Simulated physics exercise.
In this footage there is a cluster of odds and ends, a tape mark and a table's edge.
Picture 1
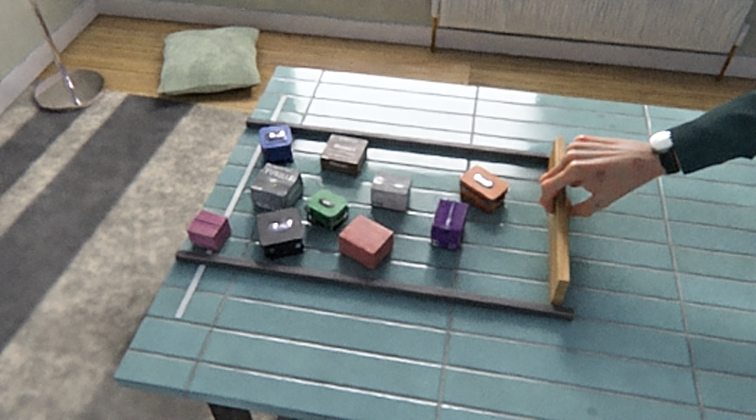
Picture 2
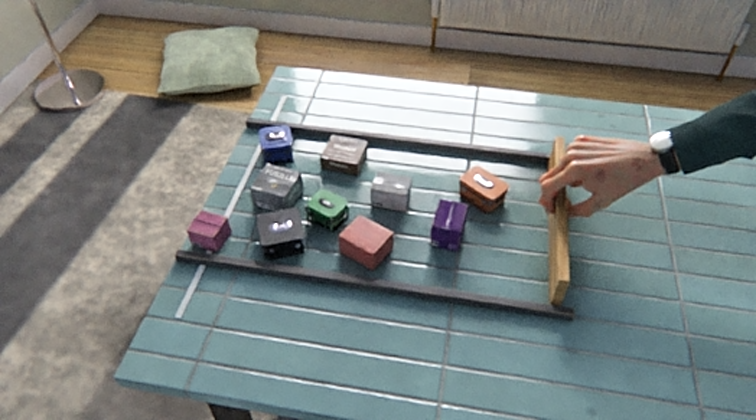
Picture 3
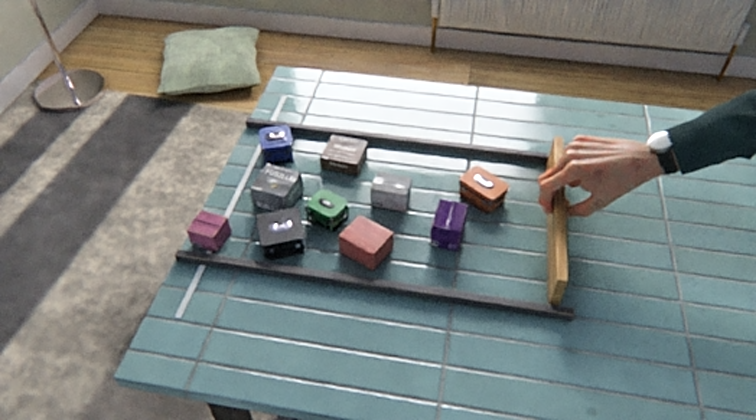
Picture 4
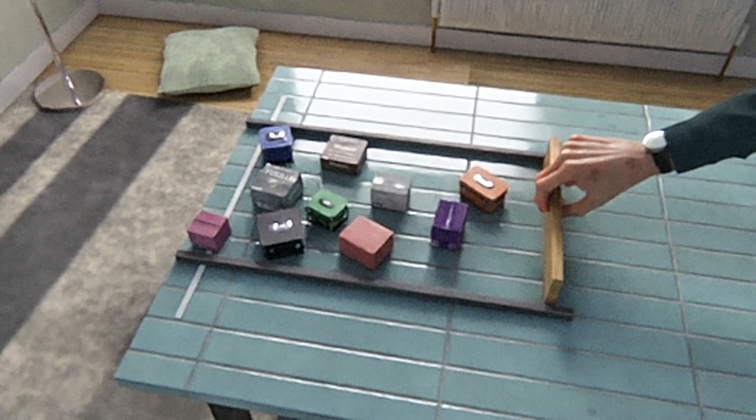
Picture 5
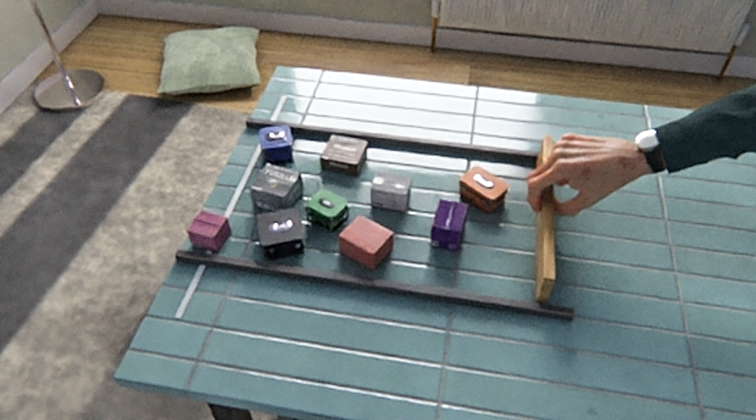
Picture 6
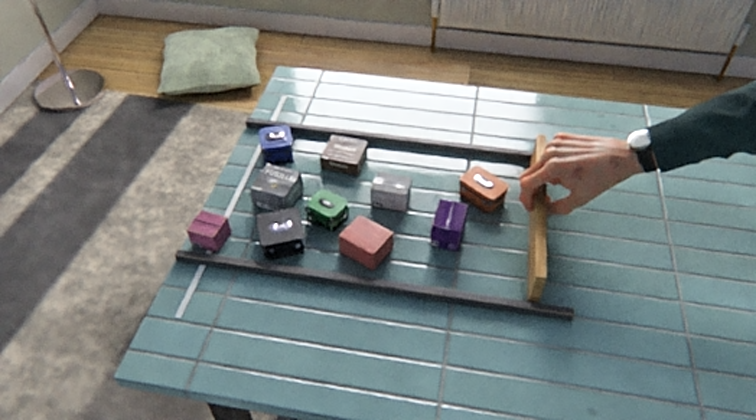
A hand in a dark green sleeve with a pale wristband grips a wooden board at the right of a blue-green tiled table, seen from above at an angle in a room with a striped rug and green cushion. Between two dark rails sit small blue, brown, grey, green, black, pink, red, purple and orange boxes, with pale tape at left. The hand slides the board slightly leftward while the boxes and camera stay still.
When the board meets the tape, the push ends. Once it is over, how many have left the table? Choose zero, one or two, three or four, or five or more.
Five or more of them have left the table.
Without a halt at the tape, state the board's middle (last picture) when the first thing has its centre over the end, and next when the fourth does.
At (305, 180) for the first, at (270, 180) for the fourth.
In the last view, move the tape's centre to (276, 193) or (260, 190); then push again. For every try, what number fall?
3, then 4.
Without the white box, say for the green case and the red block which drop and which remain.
So the green case goes off the edge and the red block is still there.
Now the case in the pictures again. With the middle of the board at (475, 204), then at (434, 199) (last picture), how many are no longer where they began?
Tally: 1; 3.
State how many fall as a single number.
Count of fallen: 7.
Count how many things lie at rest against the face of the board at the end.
3.
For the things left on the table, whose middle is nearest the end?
That's the red block.
Soon after, none off yet; pink box at rest near (210, 231); blue case at rest near (277, 145); grey box at rest near (277, 189).
In the end, the number that fall off is five or more; gone, white box, green case, brown box, black case, grey box, blue case and pink box.
